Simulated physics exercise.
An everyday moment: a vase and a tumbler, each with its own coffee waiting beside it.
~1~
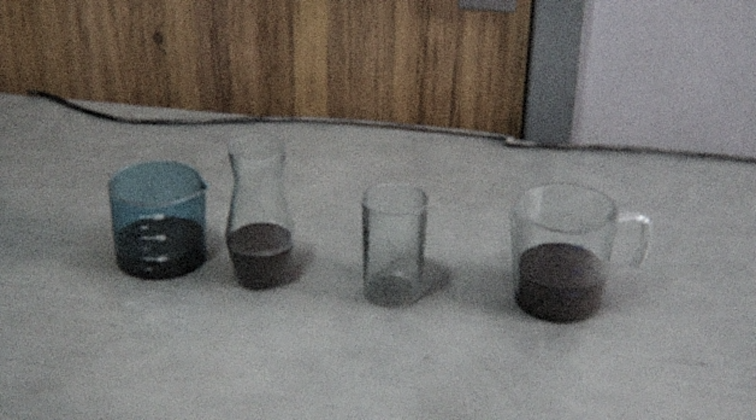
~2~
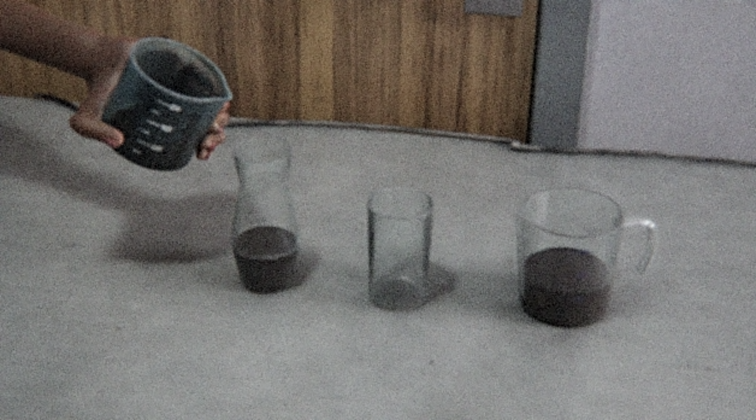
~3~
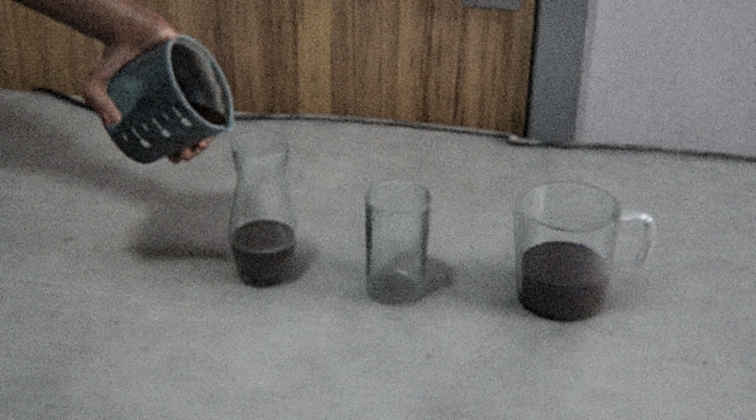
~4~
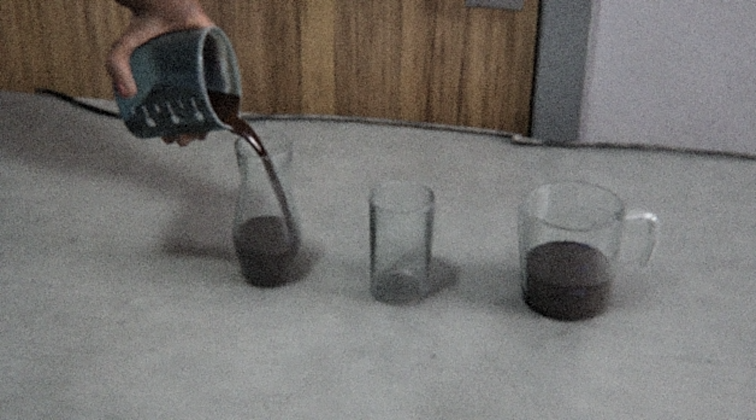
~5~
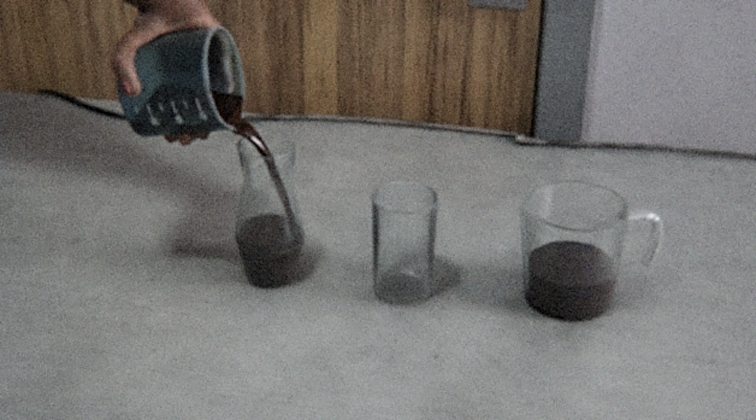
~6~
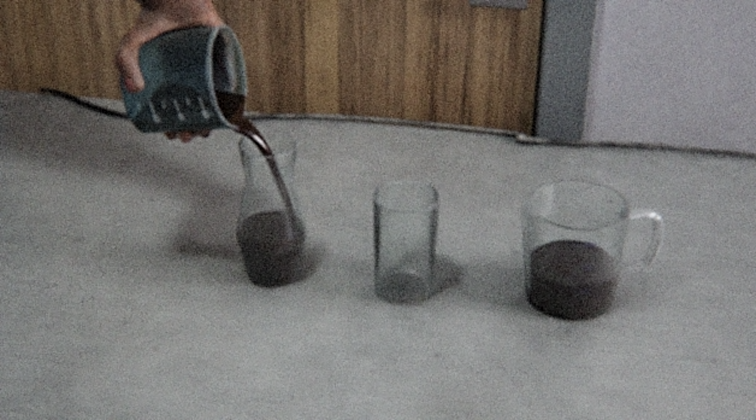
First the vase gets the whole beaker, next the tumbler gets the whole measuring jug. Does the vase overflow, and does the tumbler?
The vase takes it all and the tumbler takes it all.
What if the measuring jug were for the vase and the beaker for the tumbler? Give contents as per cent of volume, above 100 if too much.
Roughly 90 per cent, then 50 per cent.
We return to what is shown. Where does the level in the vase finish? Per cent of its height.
Roughly 60 per cent.
Shortly, the vase is about half full.
Then, the vase is about two thirds full.
At the finish, the vase is about two thirds full; the tumbler is about three quarters full.
